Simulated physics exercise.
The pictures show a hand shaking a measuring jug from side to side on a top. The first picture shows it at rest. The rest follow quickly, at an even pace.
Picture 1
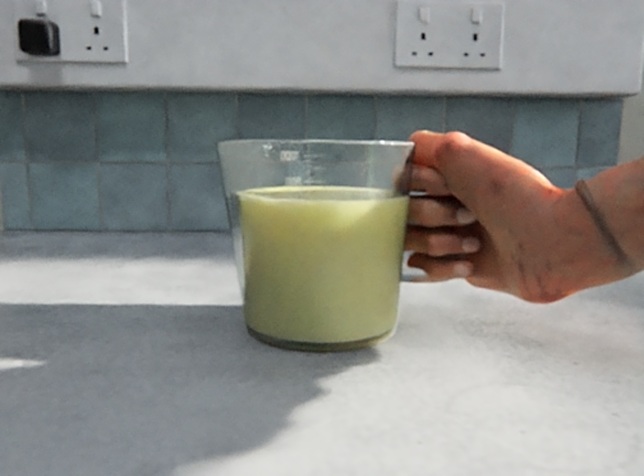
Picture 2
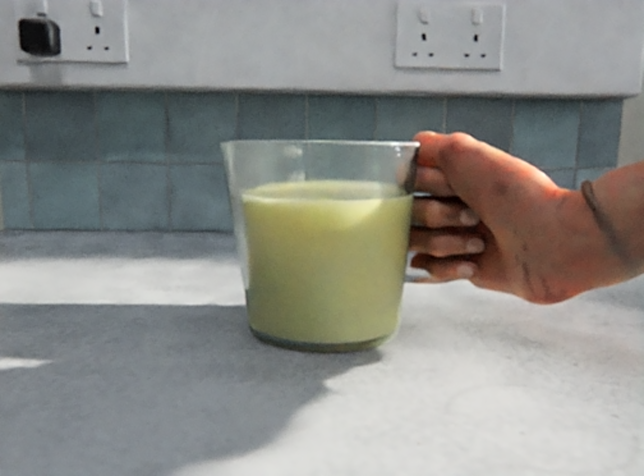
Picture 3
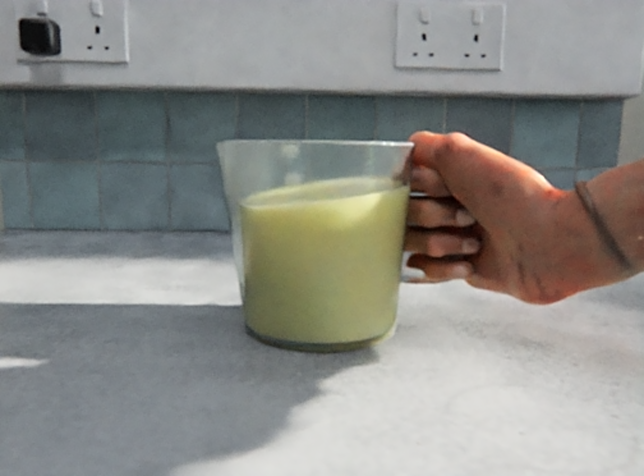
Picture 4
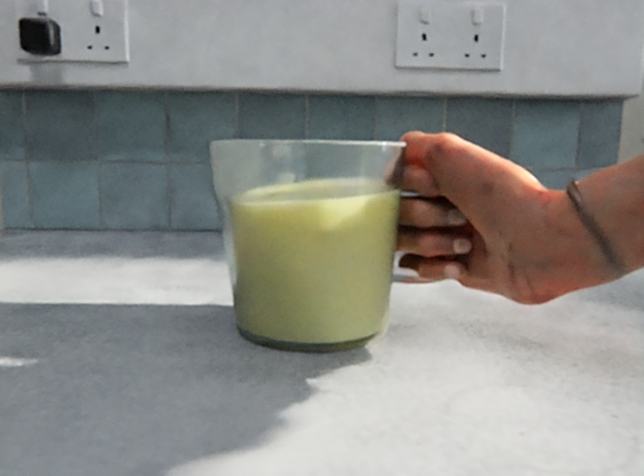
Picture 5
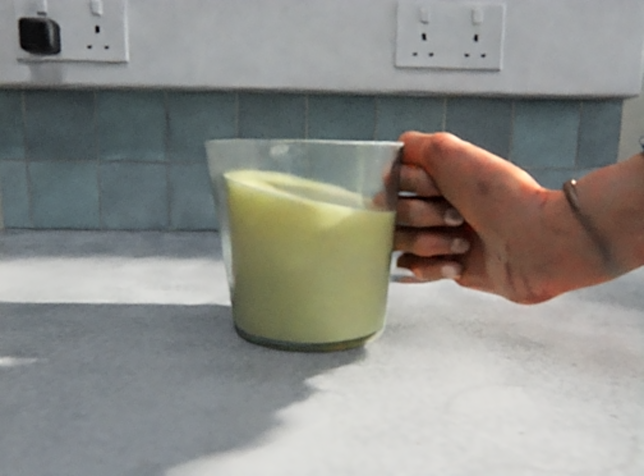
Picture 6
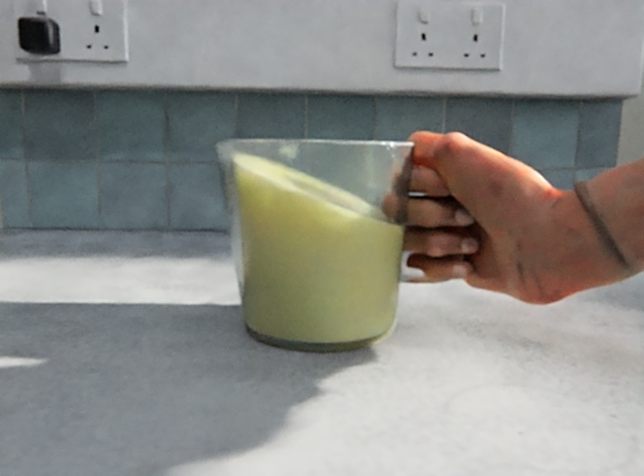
At the start, a hand grips the handle of a glass measuring jug about two thirds full of cloudy yellow-green liquid on a grey top. The hand shifts the jug slightly from side to side, and the liquid rises a little on the right, then sloshes much higher on the left.
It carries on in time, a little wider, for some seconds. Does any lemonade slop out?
It slops over.
A moment on, the highest wave so far goes over the rim.
When it is over, the highest wave so far goes over the rim; some is on the top.
